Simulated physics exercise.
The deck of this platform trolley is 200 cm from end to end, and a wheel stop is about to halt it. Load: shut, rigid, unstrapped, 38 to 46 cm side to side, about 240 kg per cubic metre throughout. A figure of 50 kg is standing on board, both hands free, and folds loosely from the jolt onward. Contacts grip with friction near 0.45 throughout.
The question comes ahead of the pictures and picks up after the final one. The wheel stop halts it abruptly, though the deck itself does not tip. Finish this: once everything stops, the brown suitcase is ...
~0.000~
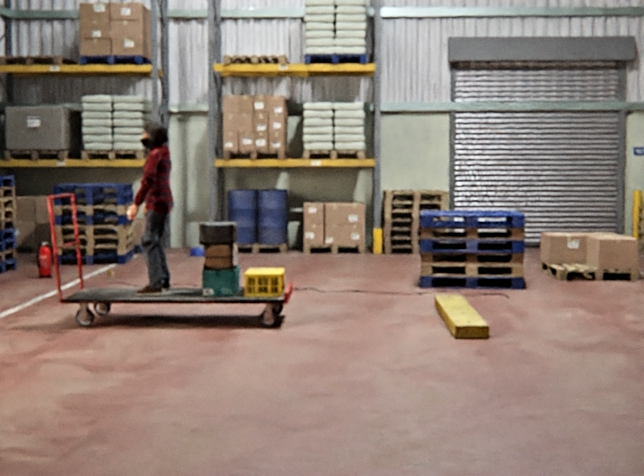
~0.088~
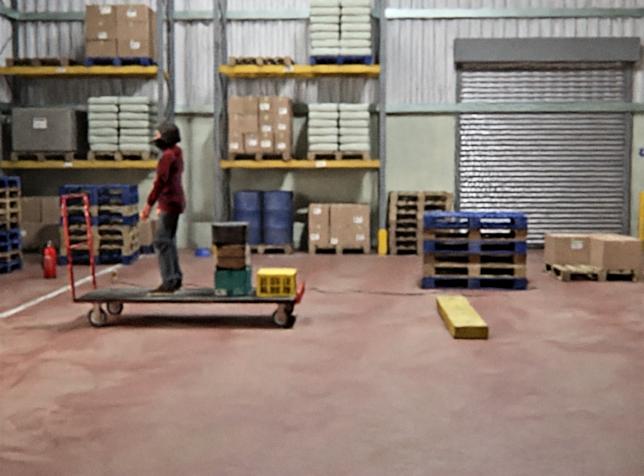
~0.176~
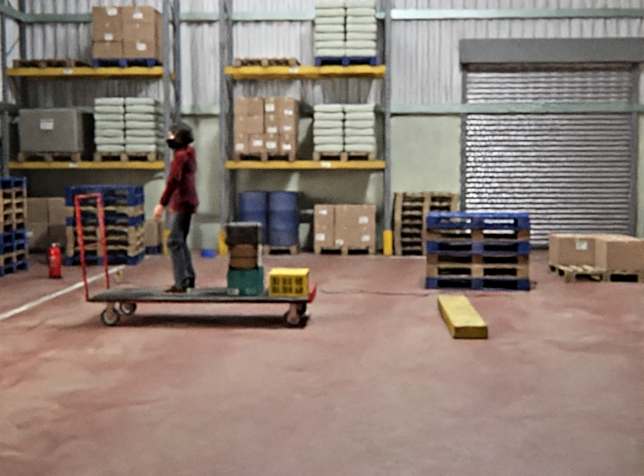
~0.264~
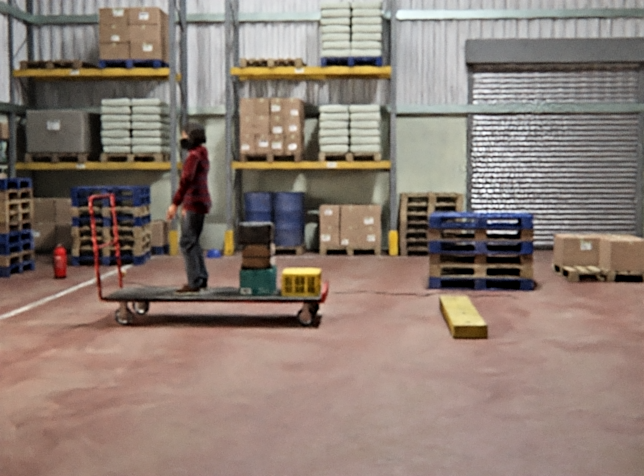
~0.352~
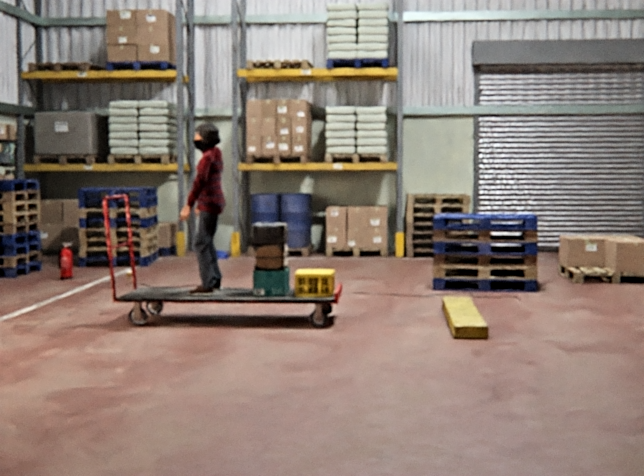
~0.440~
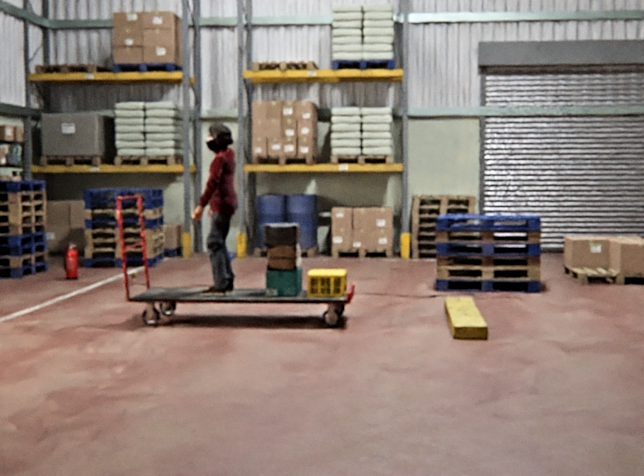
Once everything stops, the brown suitcase is still on the deck.
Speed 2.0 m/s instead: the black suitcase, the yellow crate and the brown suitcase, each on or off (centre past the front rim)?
Then black is gone, yellow is still aboard, brown is gone.
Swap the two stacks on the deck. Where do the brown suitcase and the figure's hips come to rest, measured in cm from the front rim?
Outcome - brown: 10 cm past rim; hips: 50 cm behind rim.
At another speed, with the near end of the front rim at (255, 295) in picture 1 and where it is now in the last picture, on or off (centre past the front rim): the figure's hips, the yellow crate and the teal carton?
Result: Hips safe; yellow safe; teal safe.
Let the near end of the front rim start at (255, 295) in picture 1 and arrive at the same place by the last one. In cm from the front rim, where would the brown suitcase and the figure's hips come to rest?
Brown 90 past, hips 20 behind.
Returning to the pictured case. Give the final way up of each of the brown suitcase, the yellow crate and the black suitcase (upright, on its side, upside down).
At rest: Brown standing; yellow standing; black inverted.
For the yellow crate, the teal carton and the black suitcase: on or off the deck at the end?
Final: Yellow secure, teal secure, black gone.
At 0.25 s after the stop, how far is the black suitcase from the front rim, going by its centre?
Behind the rim by about 45 cm.
The wheels strike at 1.25 s.
After 1.80 s the brown suitcase is 29 cm behind the rim, tilted 15°, near (426, 257) in the last picture's view.
After 2.25 s the brown suitcase is 31 cm behind the rim, tilted 0°, near (424, 257) in the last picture's view.
Final state at 3.9 s, past the rim, black suitcase; behind it, yellow crate, brown suitcase, teal carton and the figure's hips.
